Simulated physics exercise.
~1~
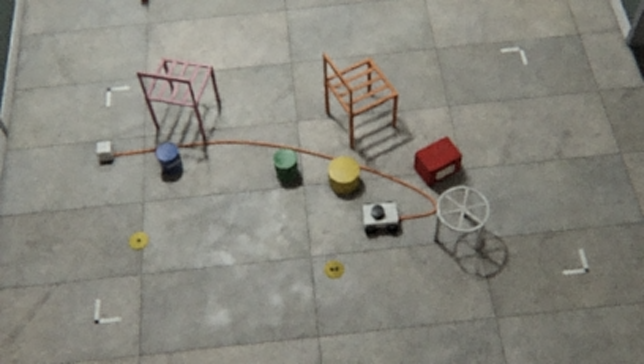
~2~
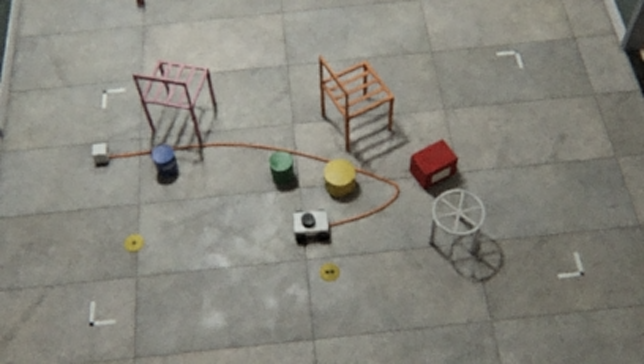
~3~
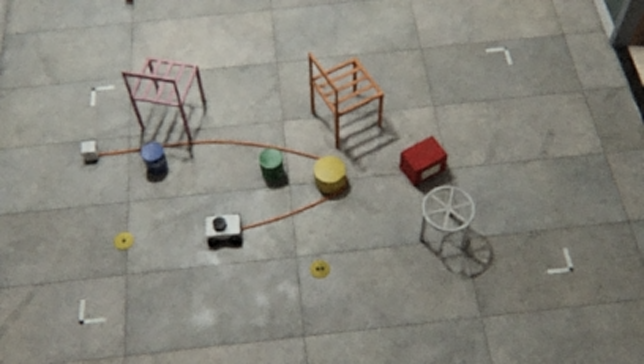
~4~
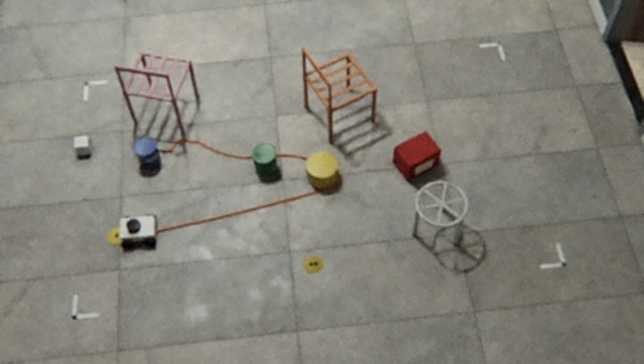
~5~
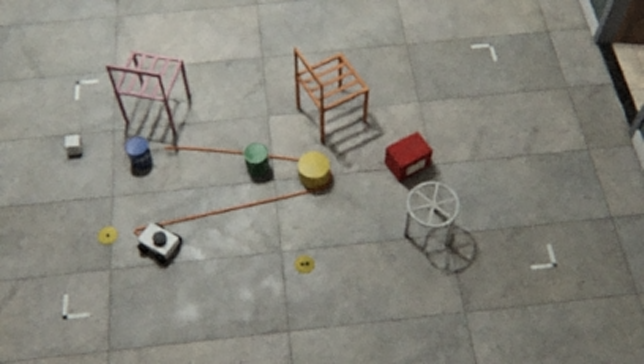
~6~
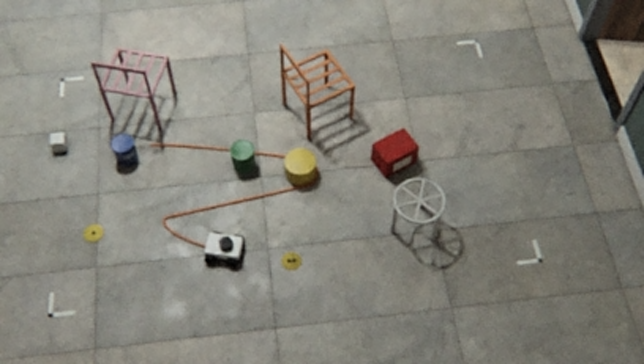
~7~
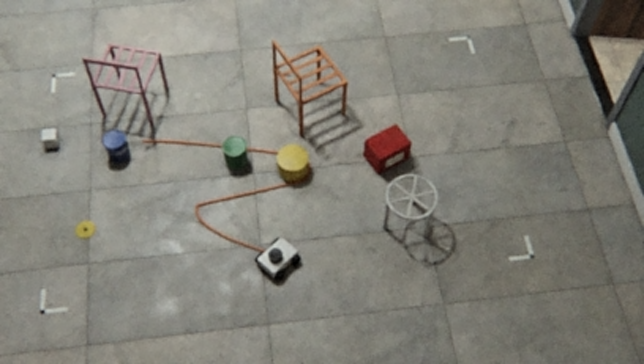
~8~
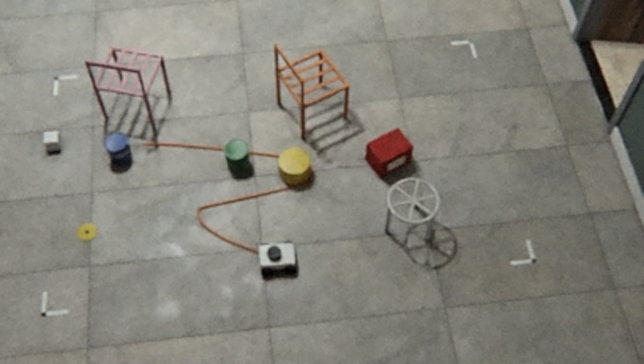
A small white cart drags an orange cord left, unplugs it, then turns right and stops.
